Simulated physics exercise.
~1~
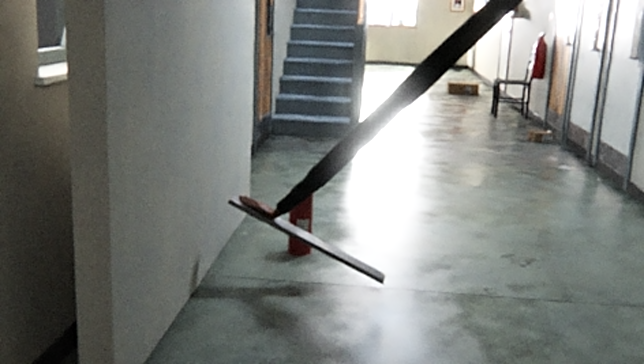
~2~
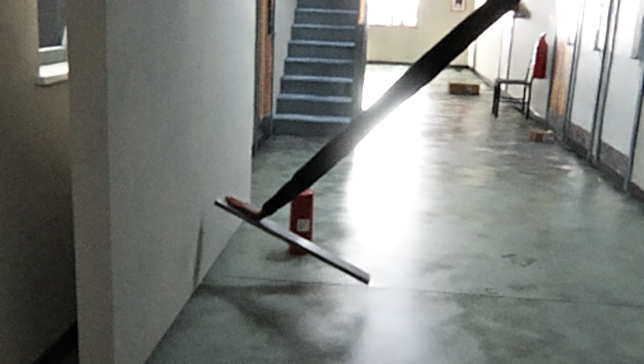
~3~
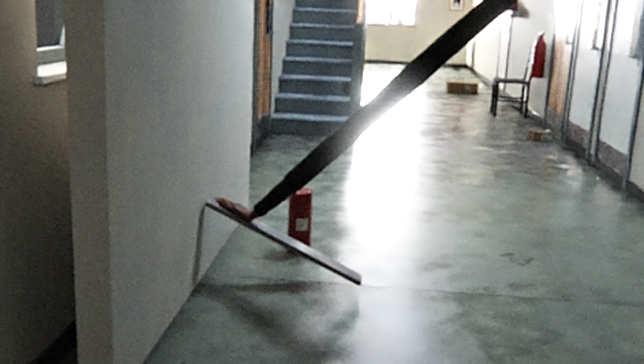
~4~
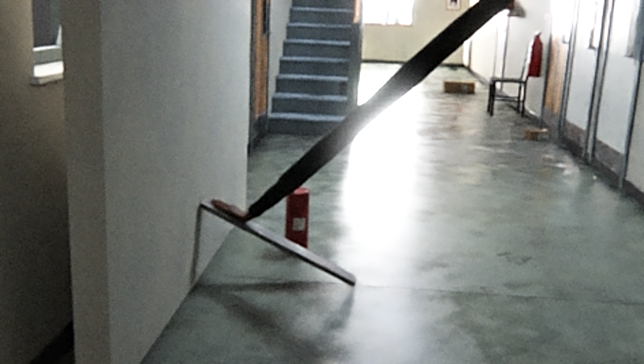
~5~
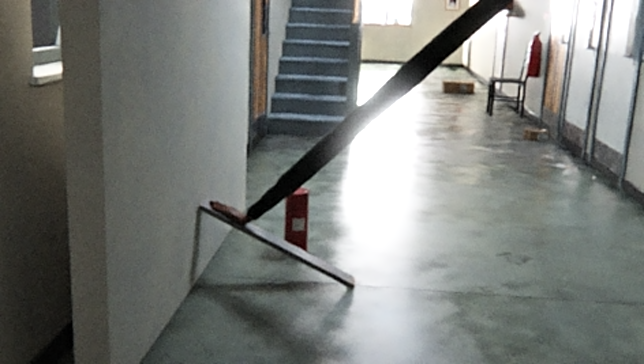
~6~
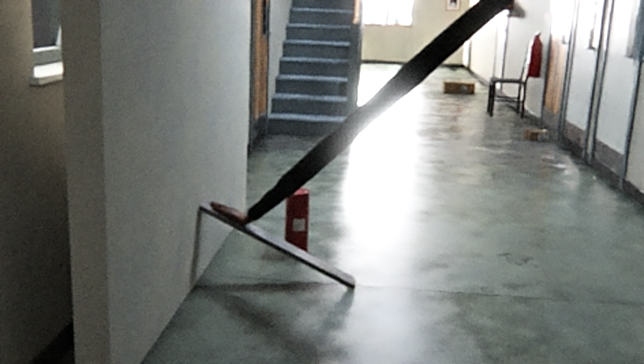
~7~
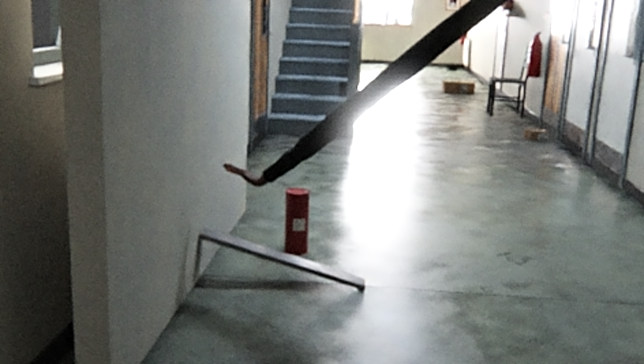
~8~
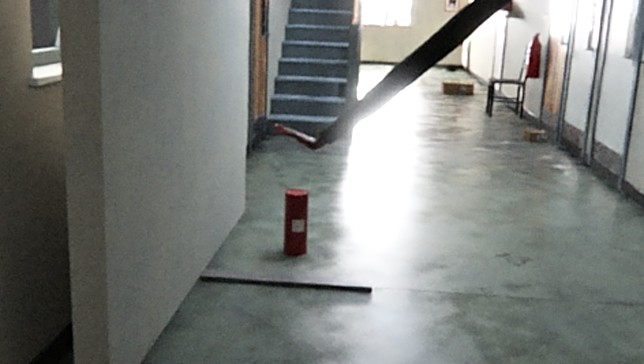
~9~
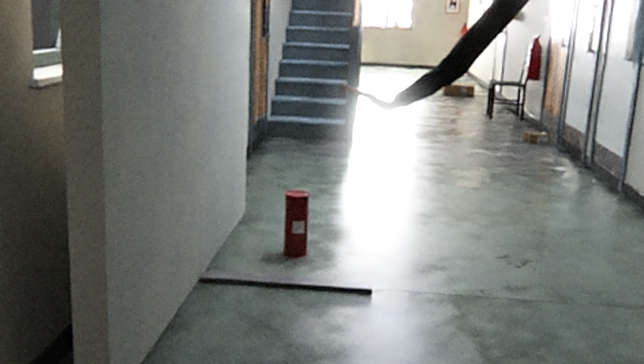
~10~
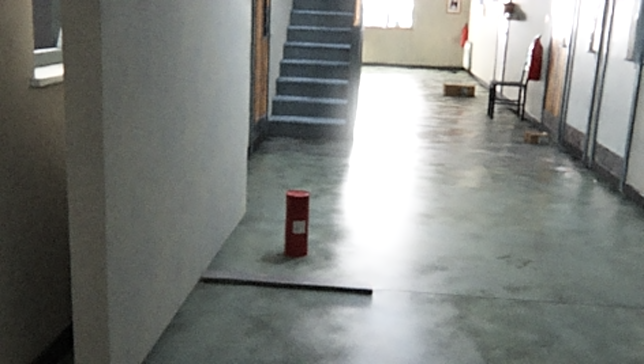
An arm leaning a grey plank against a white wall beside a red canister, then letting go, the plank sliding down flat.
